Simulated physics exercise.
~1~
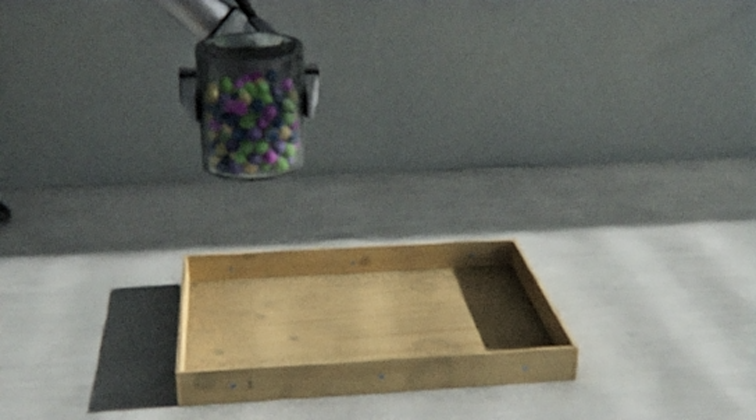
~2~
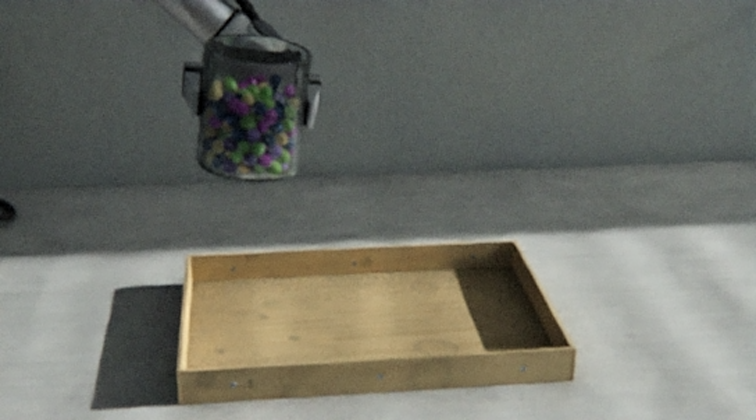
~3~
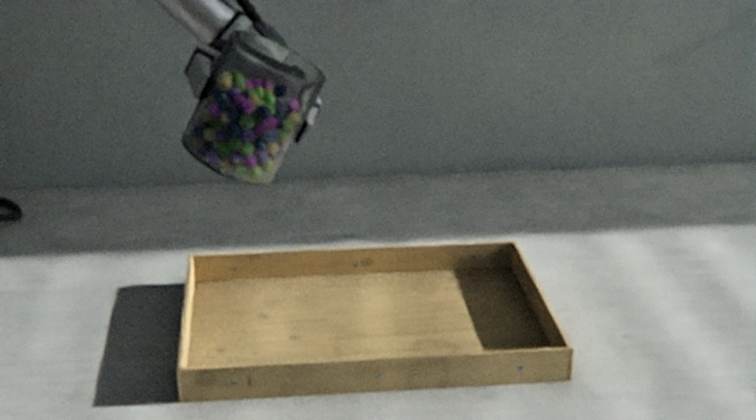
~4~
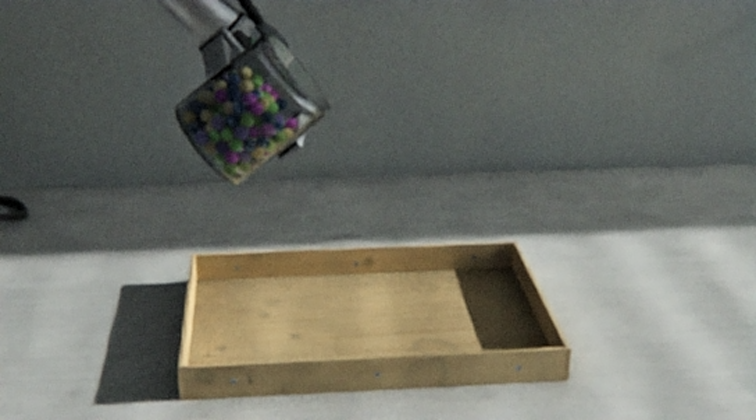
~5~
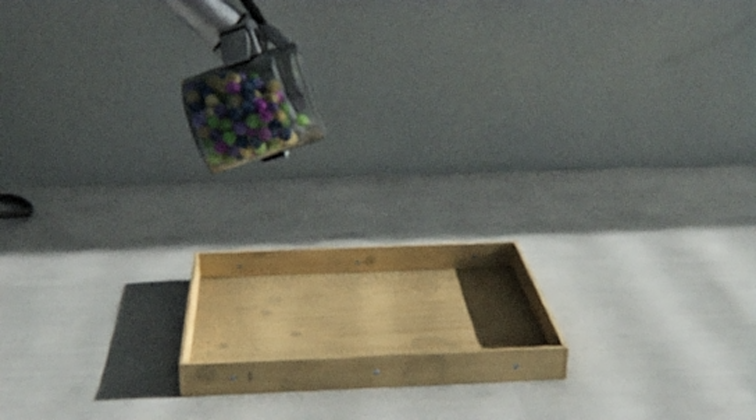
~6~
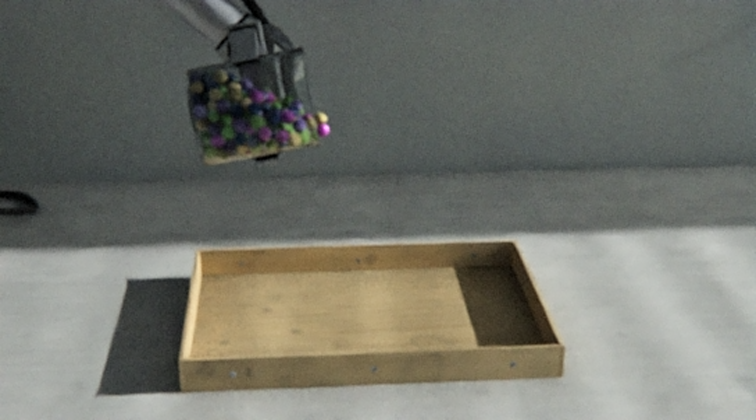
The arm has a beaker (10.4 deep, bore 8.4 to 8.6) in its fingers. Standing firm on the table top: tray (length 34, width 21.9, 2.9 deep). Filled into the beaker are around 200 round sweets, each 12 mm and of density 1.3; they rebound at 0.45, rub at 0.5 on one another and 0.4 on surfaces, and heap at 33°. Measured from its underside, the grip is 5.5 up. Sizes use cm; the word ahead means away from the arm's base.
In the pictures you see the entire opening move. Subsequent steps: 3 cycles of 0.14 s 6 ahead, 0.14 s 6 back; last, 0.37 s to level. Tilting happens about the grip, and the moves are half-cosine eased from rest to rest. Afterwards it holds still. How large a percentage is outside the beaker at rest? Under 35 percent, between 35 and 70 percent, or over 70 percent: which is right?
The right one is over 70 percent.
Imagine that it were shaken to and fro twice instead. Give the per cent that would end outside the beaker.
Roughly 70 in a hundred.
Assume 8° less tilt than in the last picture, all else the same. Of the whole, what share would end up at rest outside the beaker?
Expected: Around 55 %.
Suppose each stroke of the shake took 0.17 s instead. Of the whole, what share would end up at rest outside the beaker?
I'd expect close to 65 per cent then.
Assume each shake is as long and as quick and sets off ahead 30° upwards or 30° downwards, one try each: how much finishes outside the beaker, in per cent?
It comes to around 90 per cent on the first try and around 50 per cent on the second.
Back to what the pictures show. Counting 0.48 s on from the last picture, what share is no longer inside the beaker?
I'd say some 50 percent.
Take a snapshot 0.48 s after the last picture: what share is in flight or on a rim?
About 4 %.
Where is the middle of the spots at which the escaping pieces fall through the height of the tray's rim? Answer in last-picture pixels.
Centre: About (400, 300).
Then, 0.48 s later, tilted 80° forward, highest piece 23 above the table; 102 in the beaker, 91 in the tray, 2 on the table or floor, 8 in flight or on a rim.
Then, 0.97 s later, tilted 59° forward, highest piece 22 above the table; 157 in the tray, 41 in the beaker, 3 on the table or floor, 2 in flight or on a rim.
Then, 1.41 s later, level, highest piece 22 above the table; 159 in the tray, 41 in the beaker, 3 on the table or floor.
Then, 2.46 s later, level, highest piece 22 above the table; 159 in the tray, 41 in the beaker, 3 on the table or floor.
At rest, 159 in the tray, 41 in the beaker, 3 on the table or floor. That is 80 % outside the beaker.
